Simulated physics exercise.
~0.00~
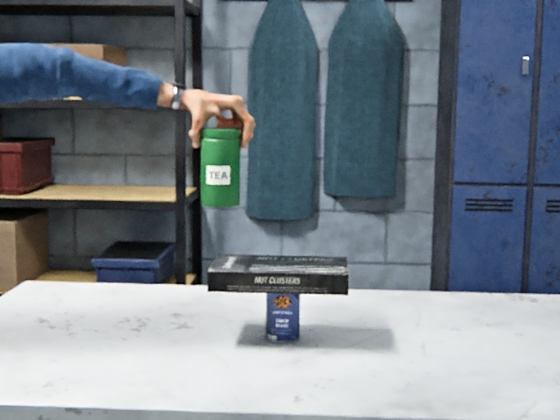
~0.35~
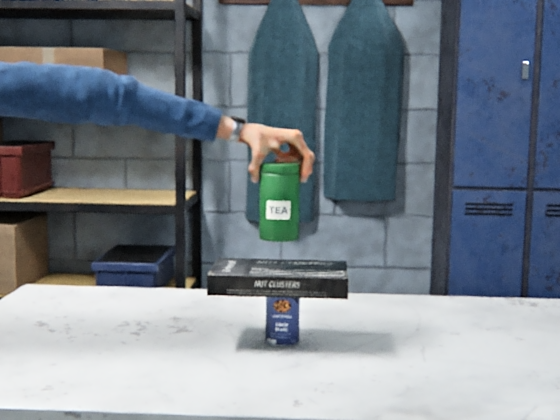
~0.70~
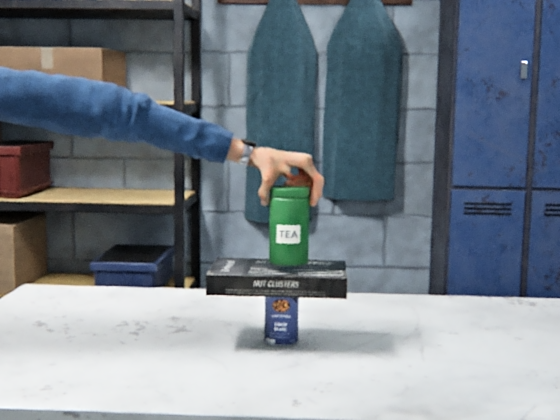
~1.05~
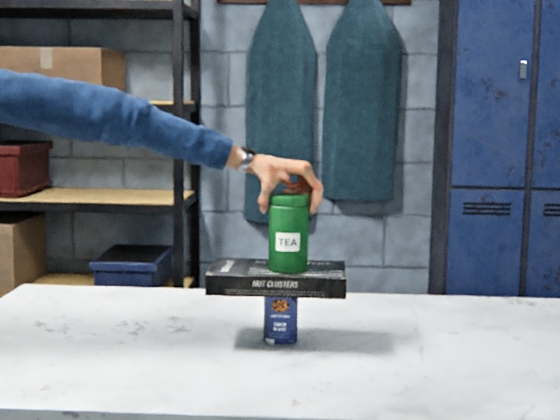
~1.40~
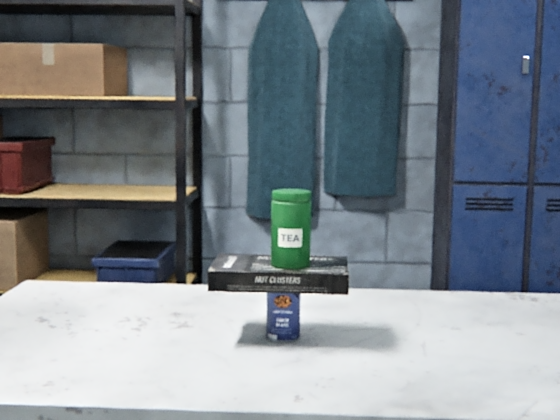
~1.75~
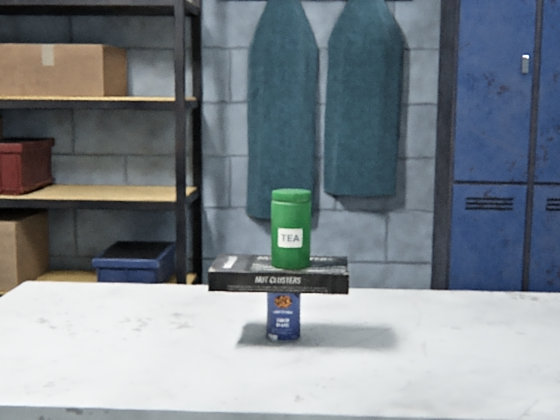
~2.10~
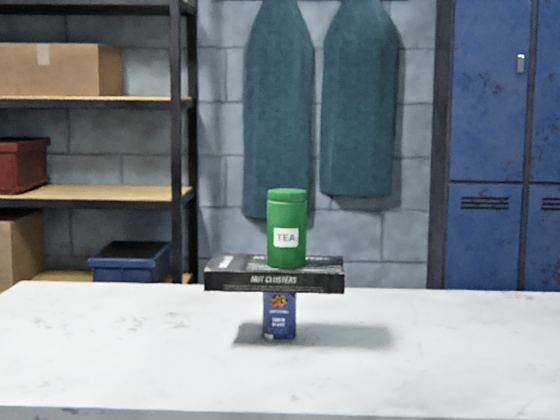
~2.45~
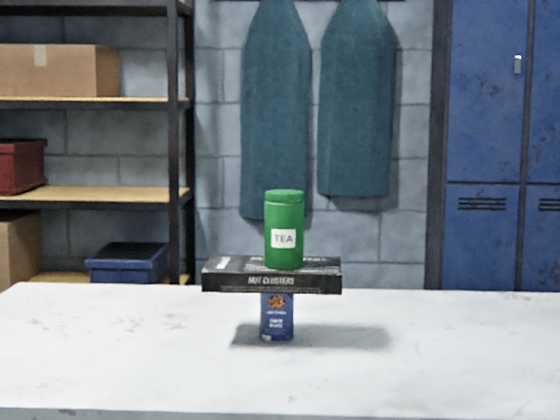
Green tea jar being lowered by a hand onto a black packet balanced on a blue tin, then standing steady once released.
